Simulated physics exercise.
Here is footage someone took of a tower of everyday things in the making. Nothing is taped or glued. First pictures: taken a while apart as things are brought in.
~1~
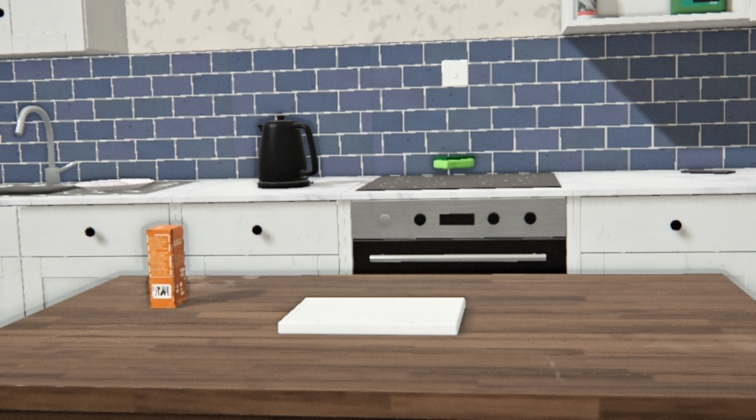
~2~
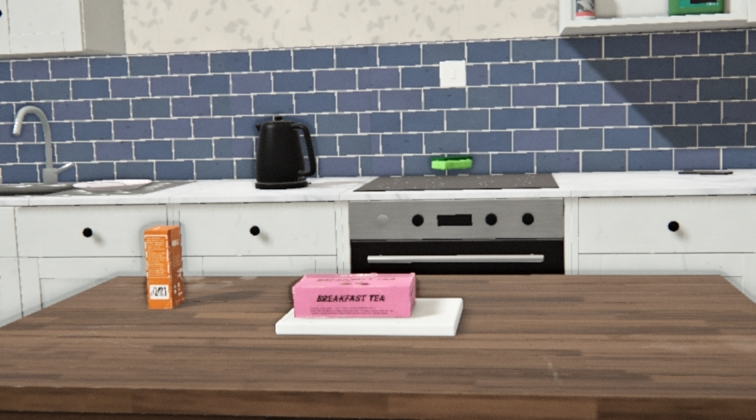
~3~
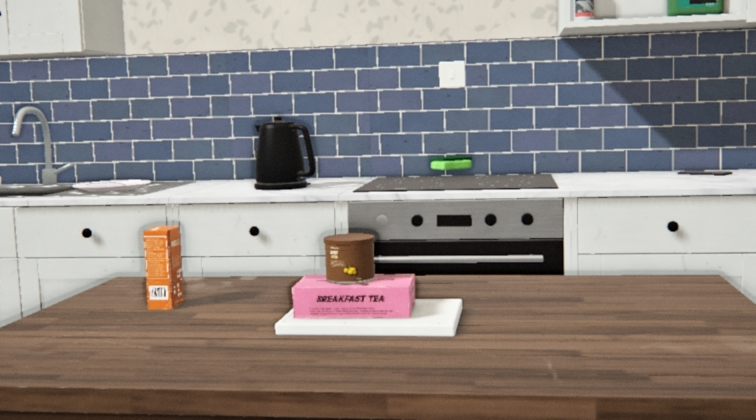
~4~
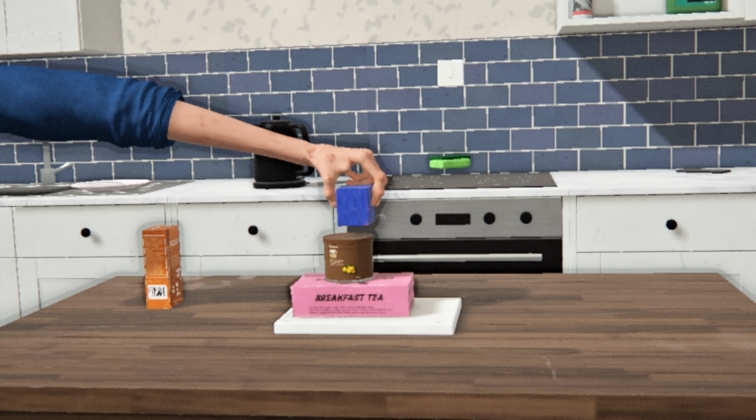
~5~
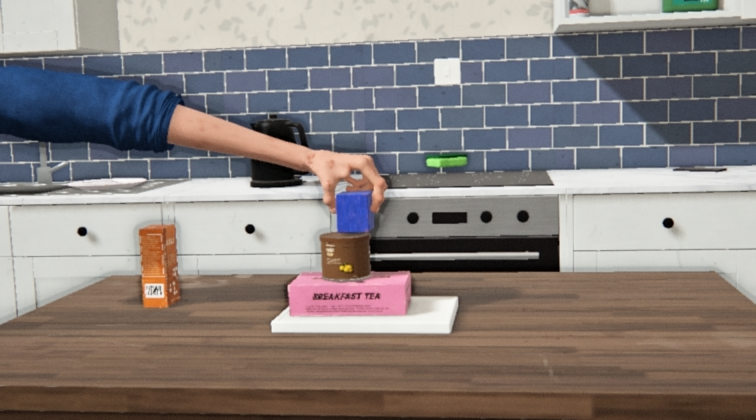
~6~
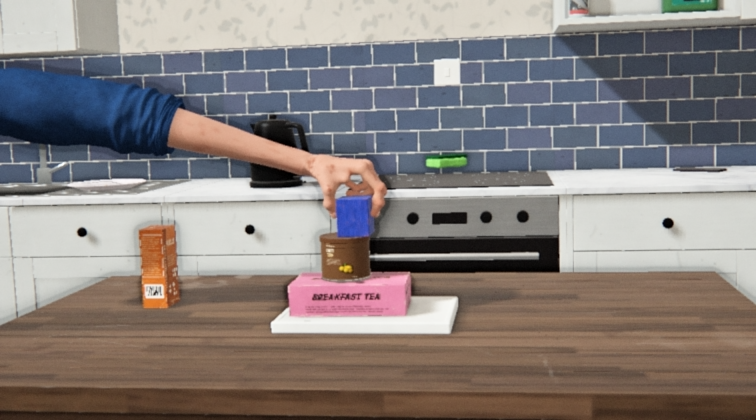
A blue-sleeved arm lowering a blue block onto a brown tub stacked on a pink tea box and white tray.
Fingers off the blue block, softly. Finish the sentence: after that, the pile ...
The pile stays as it was.
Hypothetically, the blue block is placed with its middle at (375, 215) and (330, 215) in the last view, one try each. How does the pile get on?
On the first release the pile caves in, while on the second it stays intact.
Then, 1.00 s after the last picture, nothing has stirred.
Then, 2.10 s after the last picture, blue block resting near (355, 217).
At rest, all 5 in place. Seen from the same camera at the end, blue block near (355, 217). The pile keeps its balance.
